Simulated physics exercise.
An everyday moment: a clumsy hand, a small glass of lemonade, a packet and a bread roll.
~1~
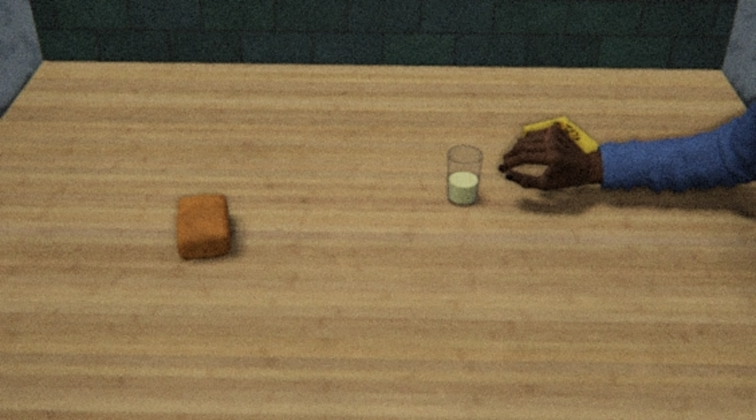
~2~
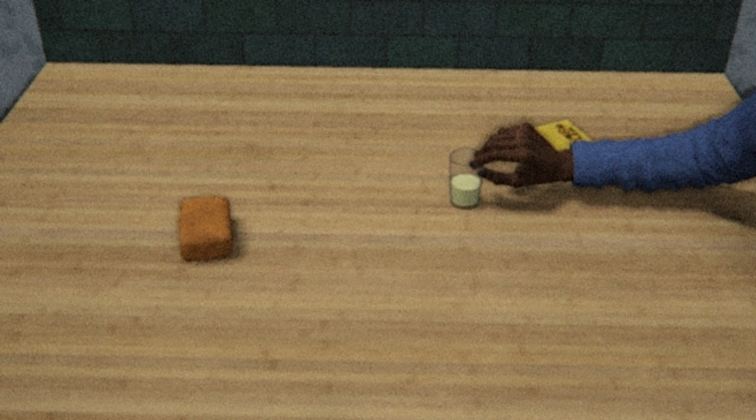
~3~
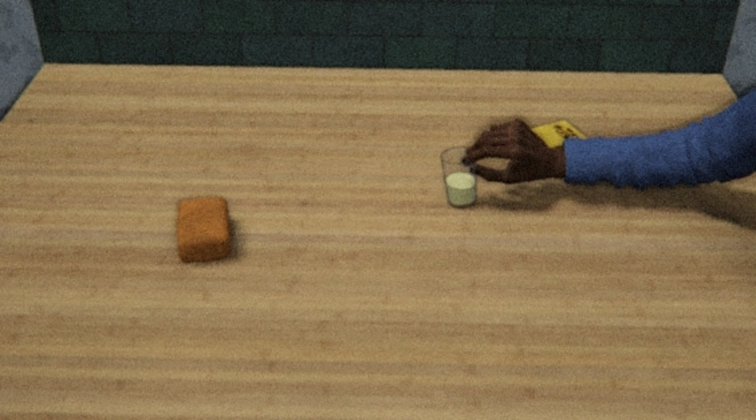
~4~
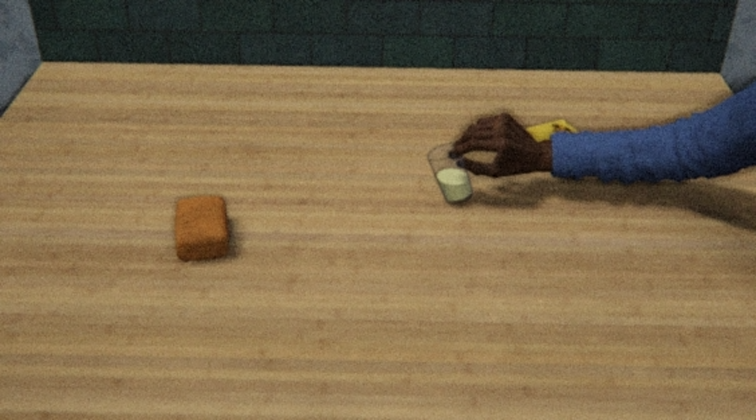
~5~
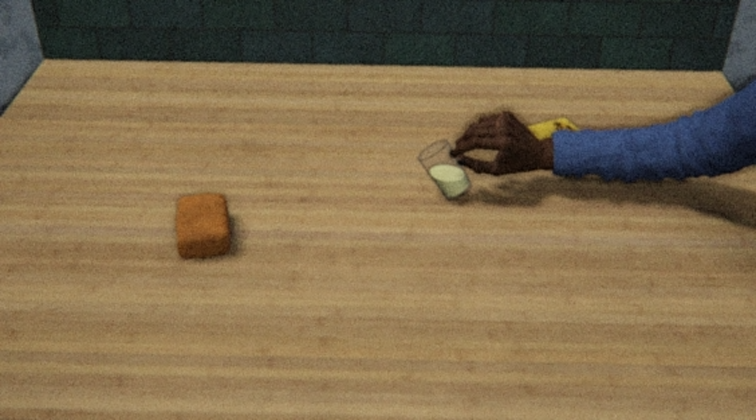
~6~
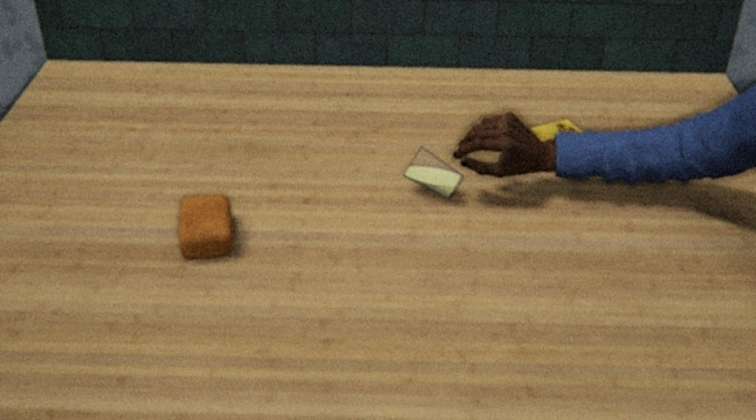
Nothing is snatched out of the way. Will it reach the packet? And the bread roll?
The packet remains untouched; the bread roll remains untouched.
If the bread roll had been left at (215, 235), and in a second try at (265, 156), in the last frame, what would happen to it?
First it stays dry, then it gets wet.
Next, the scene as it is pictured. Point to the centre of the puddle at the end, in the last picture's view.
Roughly at (300, 168).
A moment on, the puddle covers about as much as a saucer; the packet is untouched; the bread roll is untouched.
Further on, the puddle covers about as much as a plate; the packet is untouched; the bread roll is untouched.
When it is over, the puddle covers about as much as a plate; the packet is untouched; the bread roll is untouched.
